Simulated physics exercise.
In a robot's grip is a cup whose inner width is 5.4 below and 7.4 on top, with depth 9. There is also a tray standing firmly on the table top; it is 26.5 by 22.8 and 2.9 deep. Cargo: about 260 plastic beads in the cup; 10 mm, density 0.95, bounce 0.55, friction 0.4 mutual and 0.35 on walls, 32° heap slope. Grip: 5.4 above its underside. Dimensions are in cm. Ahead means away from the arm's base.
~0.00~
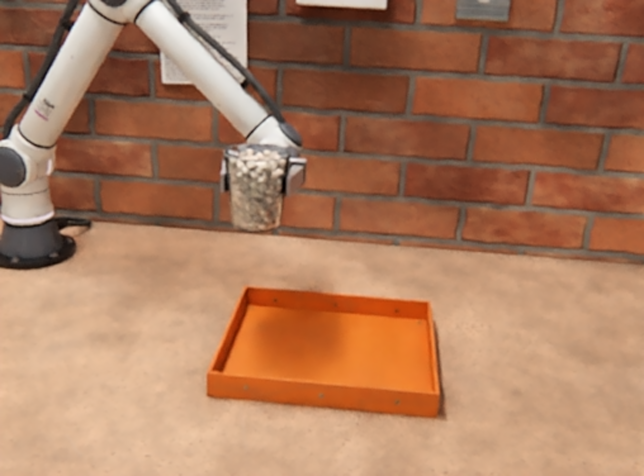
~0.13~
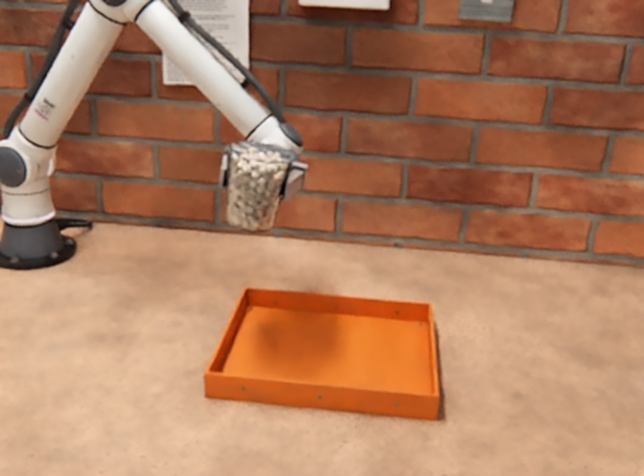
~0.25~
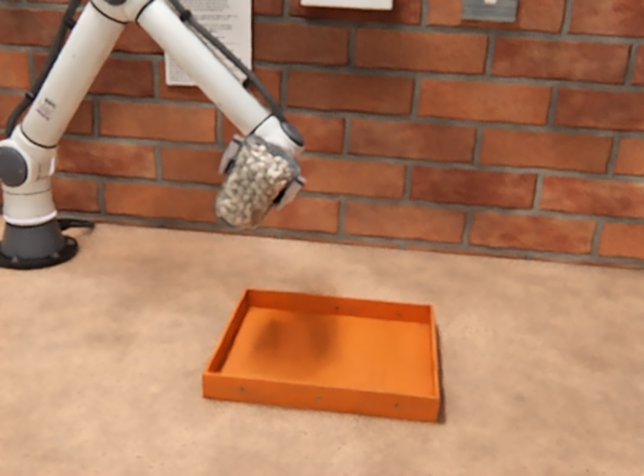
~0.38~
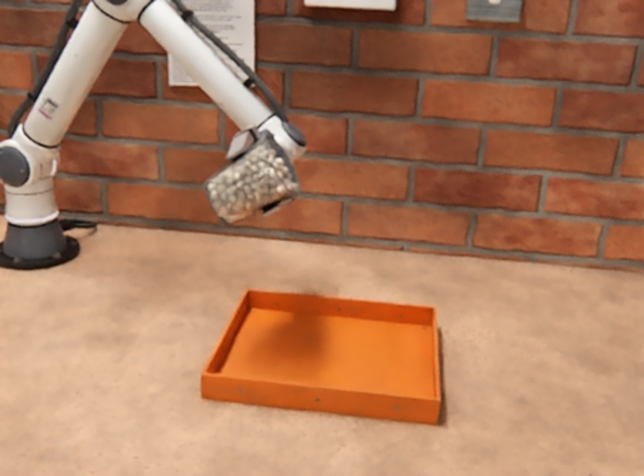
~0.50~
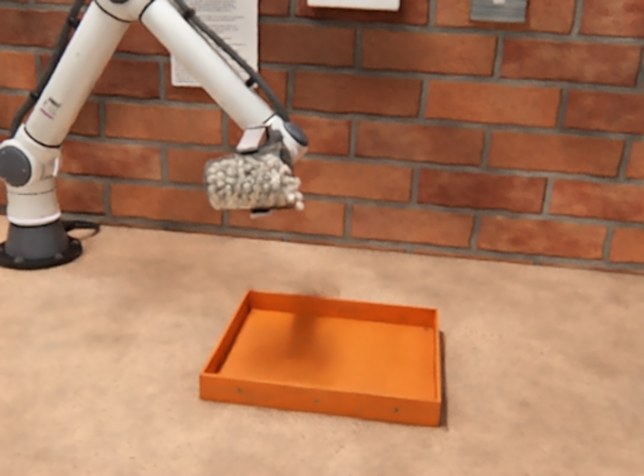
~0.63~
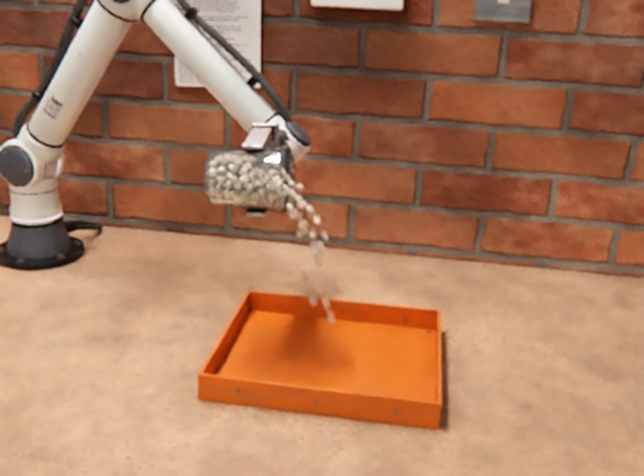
In this clip, a white robot arm holds a clear cup of pale beads above an orange tray and tilts it steadily until it lies nearly sideways, as beads begin pouring from its right end in a thin stream.
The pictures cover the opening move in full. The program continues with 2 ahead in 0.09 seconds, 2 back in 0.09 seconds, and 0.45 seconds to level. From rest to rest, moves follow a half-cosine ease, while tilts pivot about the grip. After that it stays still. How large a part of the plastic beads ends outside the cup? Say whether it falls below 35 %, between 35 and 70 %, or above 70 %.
It falls between 35 and 70 %.
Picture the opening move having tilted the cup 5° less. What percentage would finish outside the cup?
Estimate: Close to 45 per cent.
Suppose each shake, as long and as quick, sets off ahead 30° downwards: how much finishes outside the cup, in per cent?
I'd say close to 45 per cent.
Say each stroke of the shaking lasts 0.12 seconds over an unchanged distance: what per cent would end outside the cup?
In that case around 50 per cent.
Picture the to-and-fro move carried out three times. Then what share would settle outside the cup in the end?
My guess is near 80 per cent.
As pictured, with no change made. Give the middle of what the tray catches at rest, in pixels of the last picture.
Around (366, 364).
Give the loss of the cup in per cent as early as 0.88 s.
I'd put it at some 50 per cent at that point.
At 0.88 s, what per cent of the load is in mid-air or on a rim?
Logged share: Close to 33 per cent.
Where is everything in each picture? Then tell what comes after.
The first picture shows the cup middle at (257, 190), level; upper third of the load around (255, 168), from x 230 to 280, top at y 155; 260 in the cup.
The second picture shows the cup middle at (255, 189), tilted 8° forward; upper third of the load around (256, 167), from x 230 to 285, top at y 150.
The third picture shows the cup middle at (252, 187), tilted 30° forward; upper third of the load around (258, 167), from x 220 to 290, top at y 150.
The fourth picture shows the cup middle at (250, 184), tilted 56° forward; upper third of the load around (258, 168), from x 215 to 295, top at y 150.
The fifth picture shows the cup middle at (248, 181), tilted 78° forward; upper third of the load around (253, 168), from x 215 to 300, top at y 155.
The sixth picture shows the cup middle at (249, 179), tilted 86° forward; upper third of the load around (244, 171), from x 215 to 335, top at y 160; 237 in the cup, 1 in the tray, 22 in flight or on a rim.
After 0.88 s, tilted 81° forward, highest piece 24 above the table; 128 in the cup, 46 in the tray, 86 in flight or on a rim.
After 1.13 s, tilted 16° forward, highest piece 26 above the table; 147 in the tray, 110 in the cup, 3 in flight or on a rim.
After 1.46 s, level, highest piece 25 above the table; 150 in the tray, 110 in the cup.
After 2.51 s, level, highest piece 25 above the table; 150 in the tray, 110 in the cup.
In the end, 150 in the tray, 110 in the cup. That is 58 % outside the cup.
